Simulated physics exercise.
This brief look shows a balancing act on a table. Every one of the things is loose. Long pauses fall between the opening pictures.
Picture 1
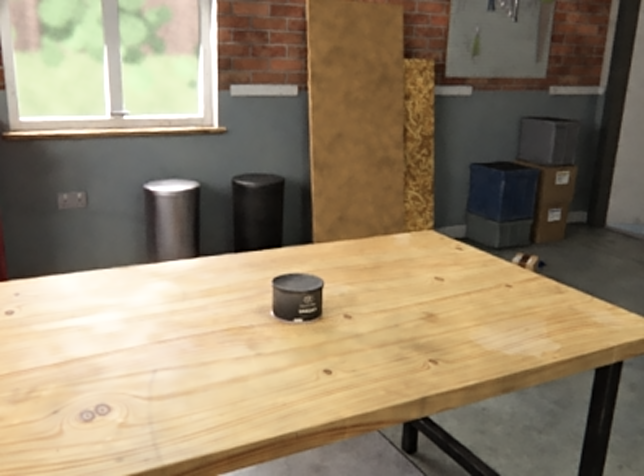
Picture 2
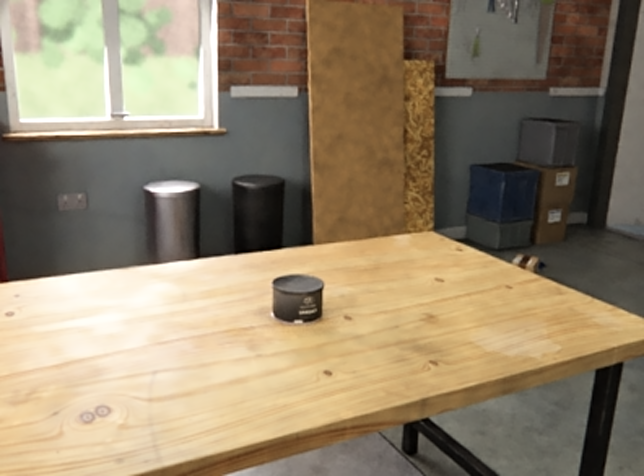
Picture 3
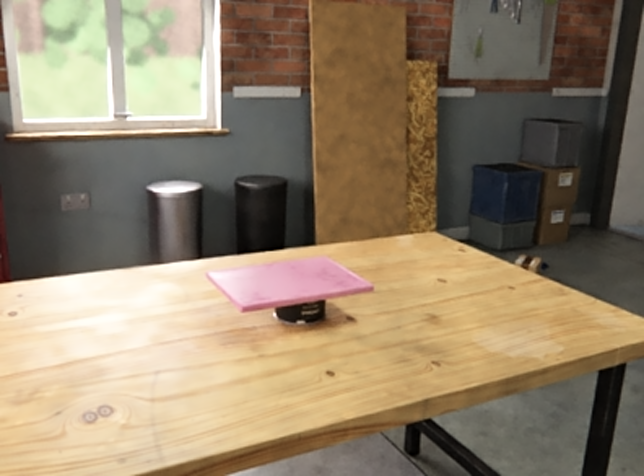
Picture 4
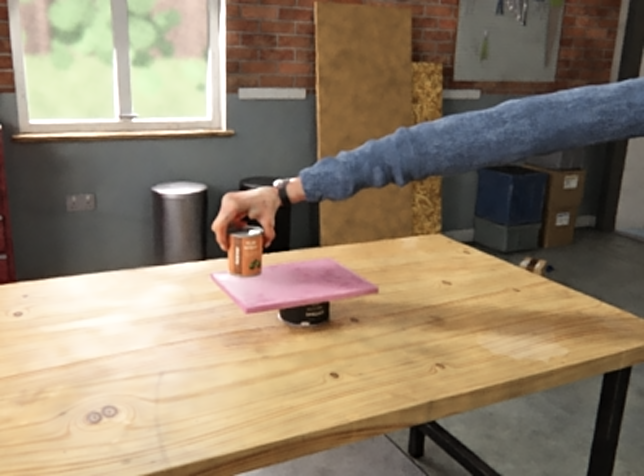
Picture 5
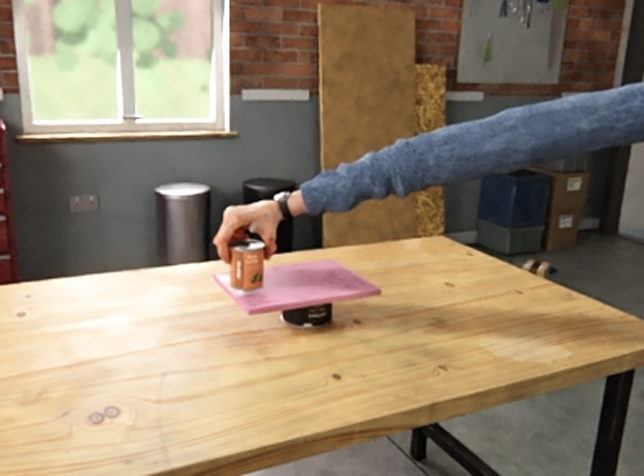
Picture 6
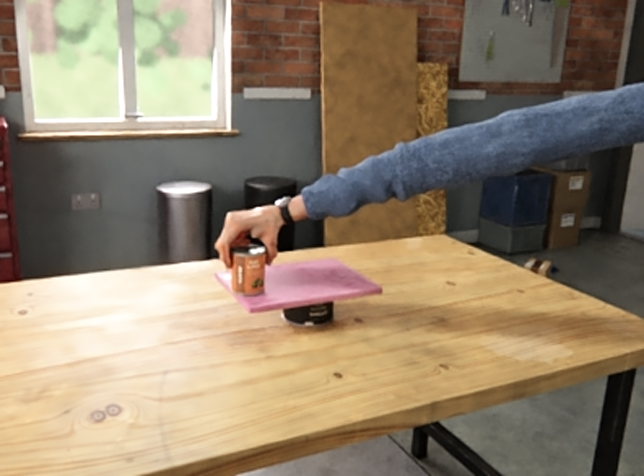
At the start, a small dark tin sits alone on a wooden table. A flat pink lid then appears resting across the top of it. Next, an arm in a blue sleeve reaches in from the right, lowers an orange tin onto the lid's left side, and keeps hold of it.
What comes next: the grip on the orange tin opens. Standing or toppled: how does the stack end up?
The result is a spill.
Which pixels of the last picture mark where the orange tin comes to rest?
End position: Approximately (205, 333).
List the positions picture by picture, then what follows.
In the first picture, the last thing is not in view yet.
In the second picture, the last thing is not in view yet.
In the third picture, the last thing is not in view yet; pink lid (289, 281).
In the fourth picture, still above its spot; orange tin (245, 251); pink lid (293, 283).
In the fifth picture, still above its spot; orange tin (247, 265); pink lid (296, 284).
In the sixth picture, in place under the hand; orange tin (248, 270); pink lid (297, 282).
Then, 0.30 s on from there, orange tin now fallen; pink lid turned 37° from how it was put.
Then, 0.50 s on from there, pink lid turned 25° from how it was put.
Then, 0.80 s on from there, pink lid turned 15° from how it was put.
Then, 1.70 s on from there, pink lid turned 9° from how it was put.
In the end, fallen, orange tin; the other 2 unmoved. At the end, from the last picture's camera, orange tin near (205, 333). The stack comes apart.
